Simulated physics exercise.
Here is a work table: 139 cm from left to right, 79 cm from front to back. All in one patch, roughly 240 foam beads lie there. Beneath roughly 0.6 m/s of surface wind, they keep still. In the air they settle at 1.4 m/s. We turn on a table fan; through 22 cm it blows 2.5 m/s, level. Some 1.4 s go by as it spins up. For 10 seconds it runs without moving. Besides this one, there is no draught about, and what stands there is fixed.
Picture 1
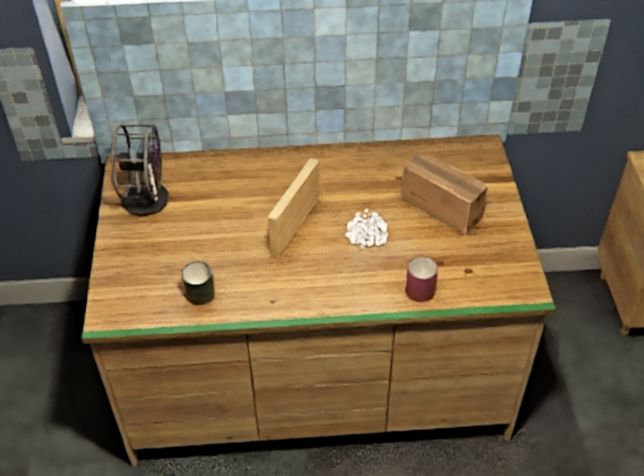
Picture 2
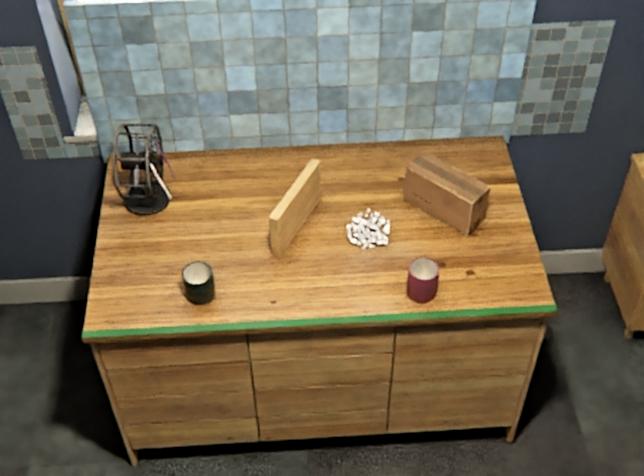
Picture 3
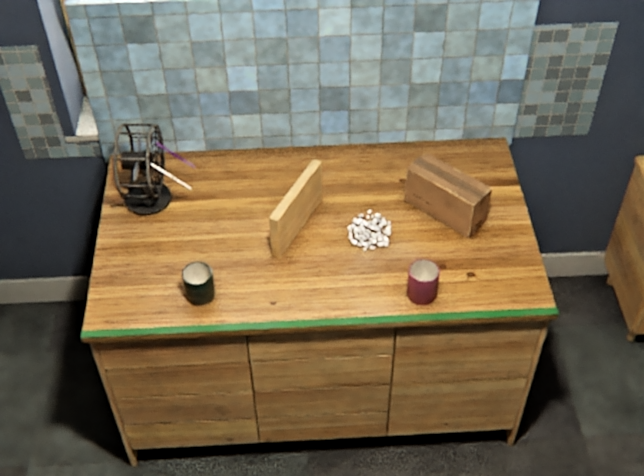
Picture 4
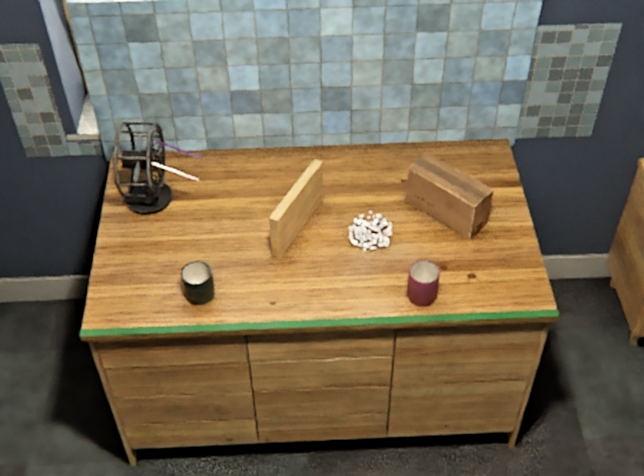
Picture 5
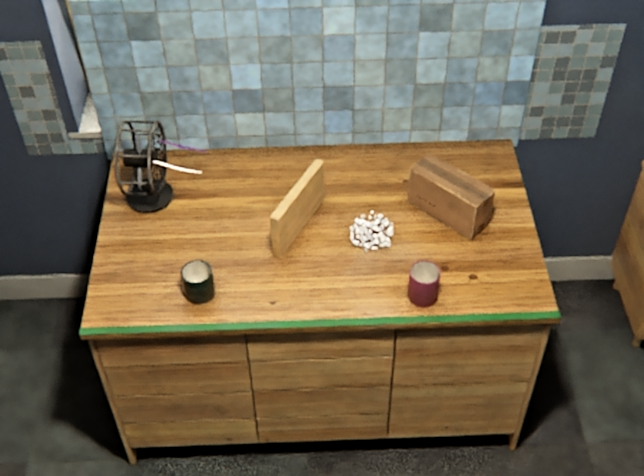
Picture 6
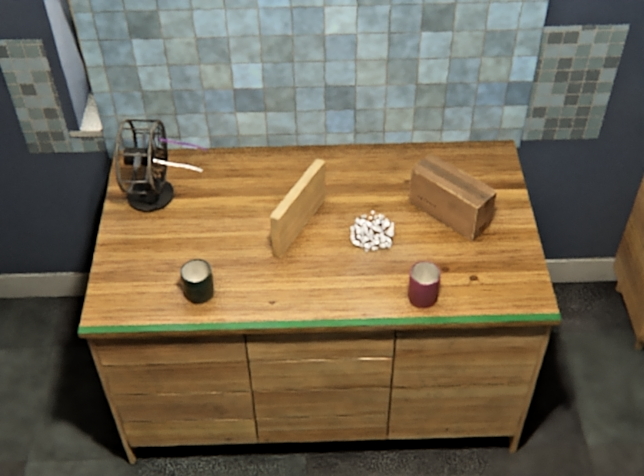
A wooden work table with a green front edge stands before pale blue tiles and a dark wall, seen from above and in front. A dark table fan sits at the back left, a pale upright board and brown box flank a patch of white foam beads, and dark green and red mugs stand nearer. The fan's streamers flutter rightward, the beads stay still, and the camera drifts very slightly.
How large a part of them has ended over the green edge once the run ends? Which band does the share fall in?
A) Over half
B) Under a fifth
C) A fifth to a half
B, under a fifth.
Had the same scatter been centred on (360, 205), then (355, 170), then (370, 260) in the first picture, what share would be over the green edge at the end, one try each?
0 %, 0 %, 0 %.
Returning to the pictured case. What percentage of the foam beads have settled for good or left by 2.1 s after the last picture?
Estimate: Close to 4 %.
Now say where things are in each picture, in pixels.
In the first picture, the middle of the foam beads is near (366, 230), none has stirred yet and the mouth of the table fan is at (138, 162).
In the second picture, the middle of the foam beads is near (368, 231), none has stirred yet and the green edge is centred on (322, 325).
In the third picture, the middle of the foam beads is near (369, 233), none has stirred yet, the top of a board is at (296, 189) and the top of a box is at (449, 178).
In the fourth picture, the middle of the foam beads is near (369, 233) and none has stirred yet.
In the fifth picture, the middle of the foam beads is near (371, 233) and none has stirred yet.
In the sixth picture, the middle of the foam beads is near (371, 233) and none has stirred yet.
Then, 0.9 s after the last picture the count stands so, 0 % are over the green edge; the middle of those still in play is near (361, 237).
Then, 2.1 s after the last picture the count stands so, 0 % are over the green edge; the middle of those still in play is near (363, 234).
Then, 4.4 s after the last picture the count stands so, 0 % are over the green edge; the middle of those still in play is near (359, 230).
Then, 8.9 s after the last picture, at the end, 0 % are over the green edge; the middle of those still in play is near (359, 227).
